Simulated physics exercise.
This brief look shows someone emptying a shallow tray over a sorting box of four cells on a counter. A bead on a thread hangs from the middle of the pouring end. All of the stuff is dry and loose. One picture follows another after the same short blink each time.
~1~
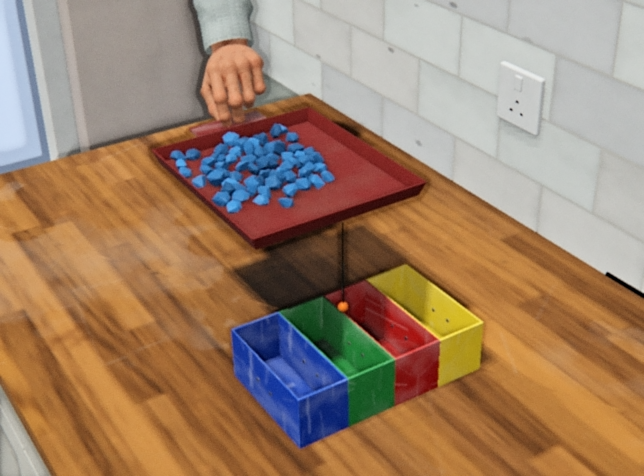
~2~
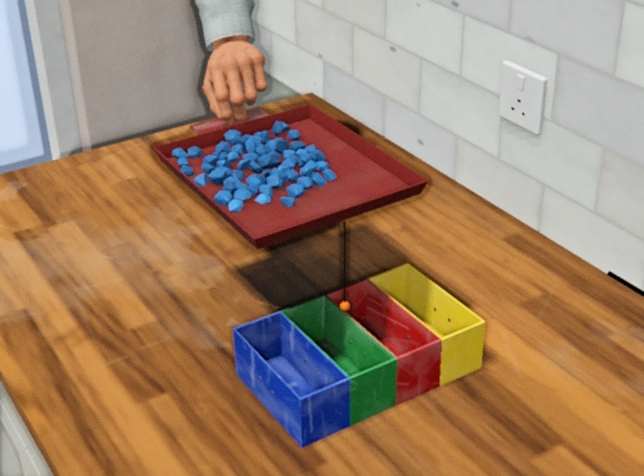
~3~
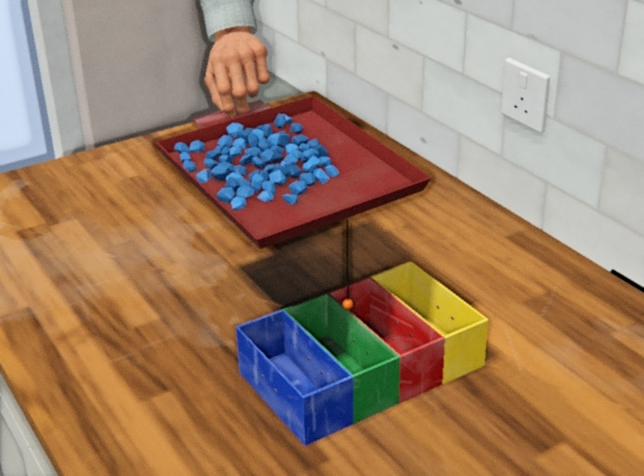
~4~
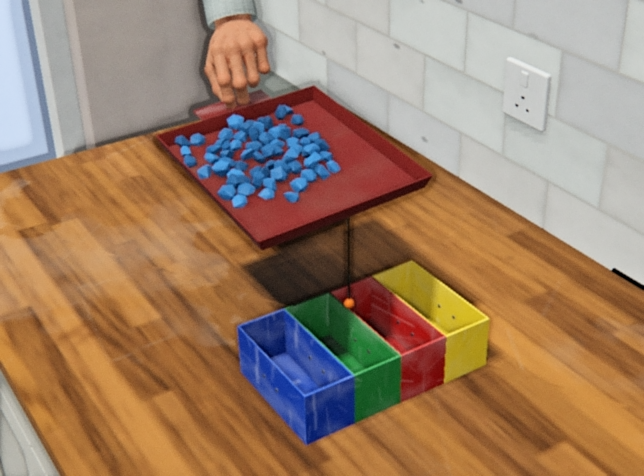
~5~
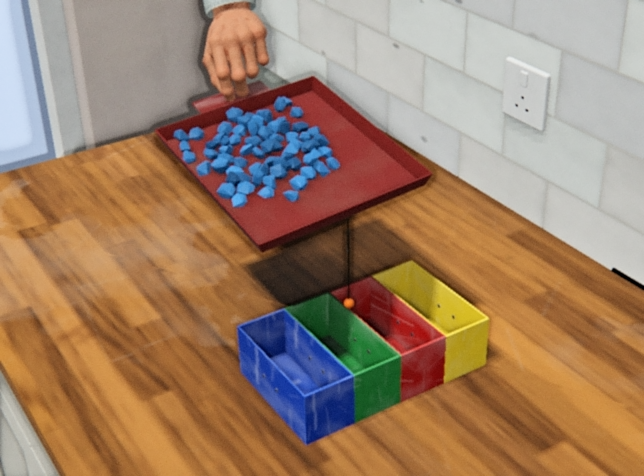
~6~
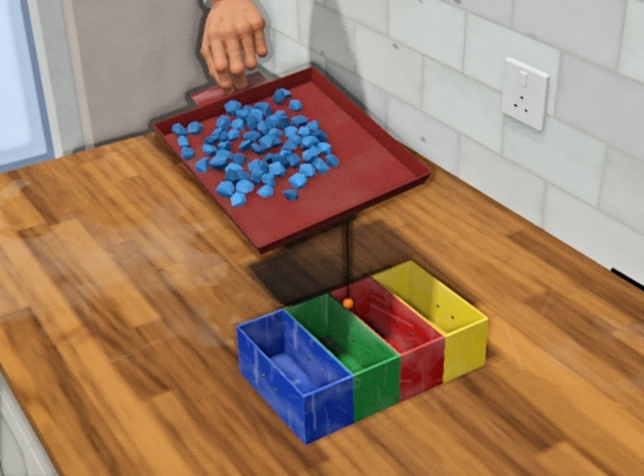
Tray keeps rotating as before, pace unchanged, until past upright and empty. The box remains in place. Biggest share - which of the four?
Blue cell.
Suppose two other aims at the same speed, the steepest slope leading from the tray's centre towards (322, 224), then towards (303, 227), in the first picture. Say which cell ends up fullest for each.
In turn: Blue; the blue one.
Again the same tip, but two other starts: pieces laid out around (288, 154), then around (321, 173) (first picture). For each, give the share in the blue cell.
You'd get near 60 percent first and near 60 percent after that.
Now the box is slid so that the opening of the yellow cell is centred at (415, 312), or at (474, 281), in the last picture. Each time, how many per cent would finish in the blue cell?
About 70 and 10 per cent.
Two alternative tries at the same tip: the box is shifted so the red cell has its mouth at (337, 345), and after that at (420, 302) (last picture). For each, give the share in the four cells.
About 100 per cent, then about 20 per cent.
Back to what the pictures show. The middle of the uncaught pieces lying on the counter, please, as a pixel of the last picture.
I'd say near (206, 444), give or take.
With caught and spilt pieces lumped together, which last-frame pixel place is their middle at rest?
I'd mark it at roughly (285, 394).
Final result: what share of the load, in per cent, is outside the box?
Near 30 %.
Soon after the last picture, tray tipped steeply; most on the tray; a stray few in the blue cell; a small part falling or outside the box.
A little later, tray tipped right over; about half in the blue cell; a small part in the green cell; about a third falling or outside the box.
Later still, tray tipped past a quarter turn; about half in the blue cell; a small part in the green cell; about a third falling or outside the box.
At rest, tray tipped past a quarter turn; about half in the blue cell; a small part in the green cell; none in the red cell; none in the yellow cell; about a third outside the box.
